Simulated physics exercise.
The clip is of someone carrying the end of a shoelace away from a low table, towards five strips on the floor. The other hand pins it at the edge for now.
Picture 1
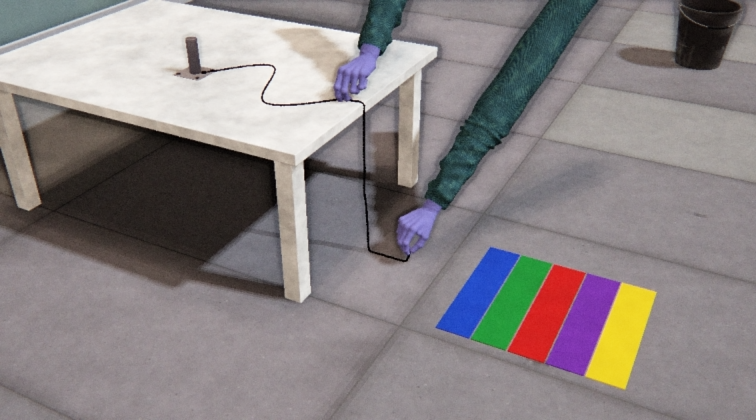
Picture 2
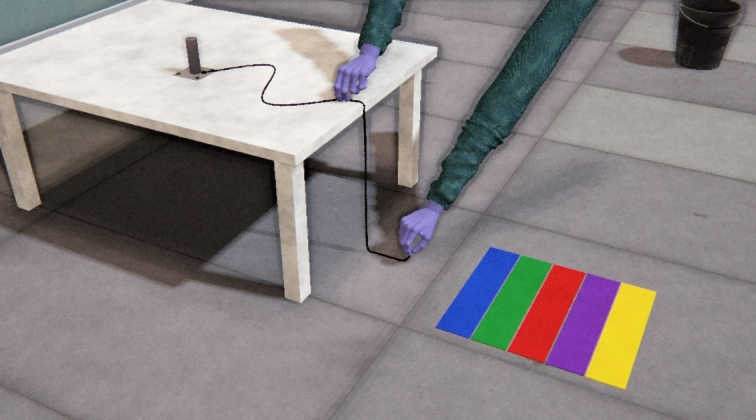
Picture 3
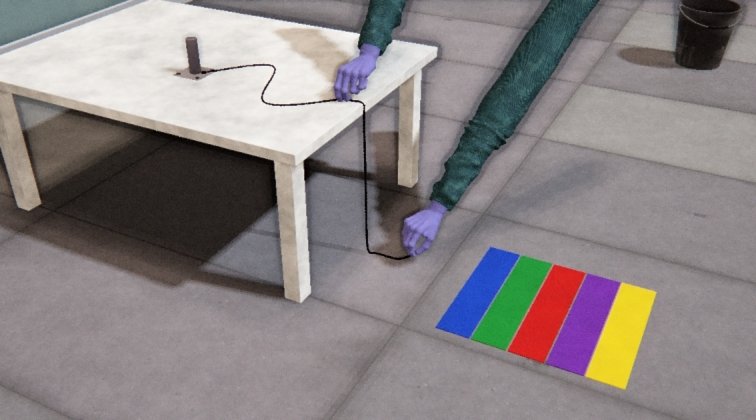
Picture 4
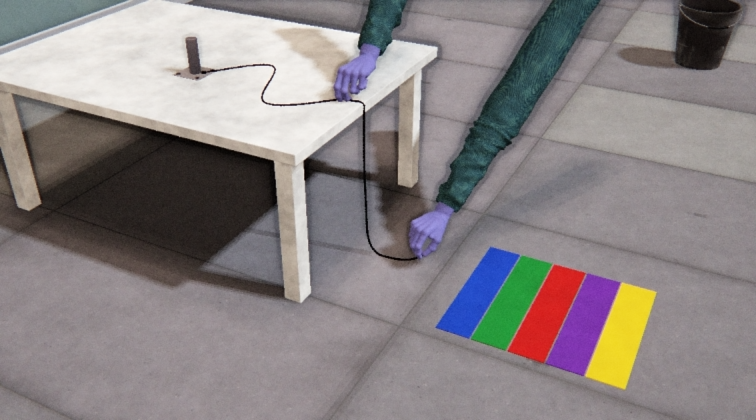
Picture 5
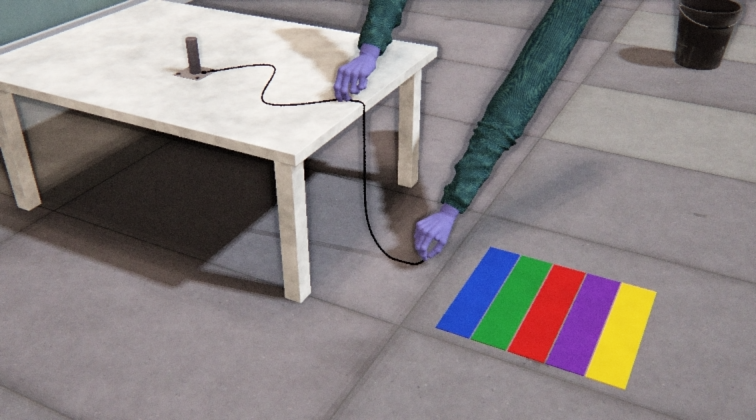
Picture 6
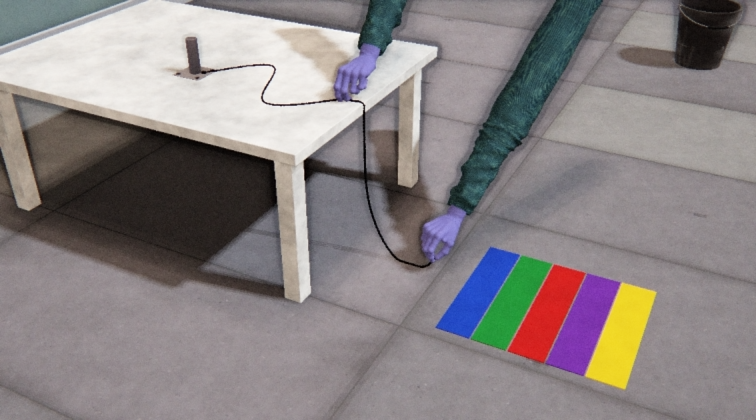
A purple hand slowly drew the end of a black cord a short way right, near the colored strips on the floor, while another hand pinned it at the white table's edge.
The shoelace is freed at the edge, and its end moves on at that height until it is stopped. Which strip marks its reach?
The end stops over the yellow strip.
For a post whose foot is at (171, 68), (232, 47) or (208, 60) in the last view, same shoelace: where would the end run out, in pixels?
In that order: (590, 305), (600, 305) and (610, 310).
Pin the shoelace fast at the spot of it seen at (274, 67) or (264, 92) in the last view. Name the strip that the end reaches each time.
In that order: Purple; red.
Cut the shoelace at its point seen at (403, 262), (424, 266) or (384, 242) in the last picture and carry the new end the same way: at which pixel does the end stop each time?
Try by try, around (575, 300), (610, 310) and (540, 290).
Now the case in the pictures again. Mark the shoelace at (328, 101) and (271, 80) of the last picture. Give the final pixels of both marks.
The first at (409, 138), the second at (301, 91).
Early on, end near (566, 297); over red.
Midway, end near (605, 308); over purple.
At the end of the slack, end near (629, 315); over yellow. It gets as far as the yellow strip.
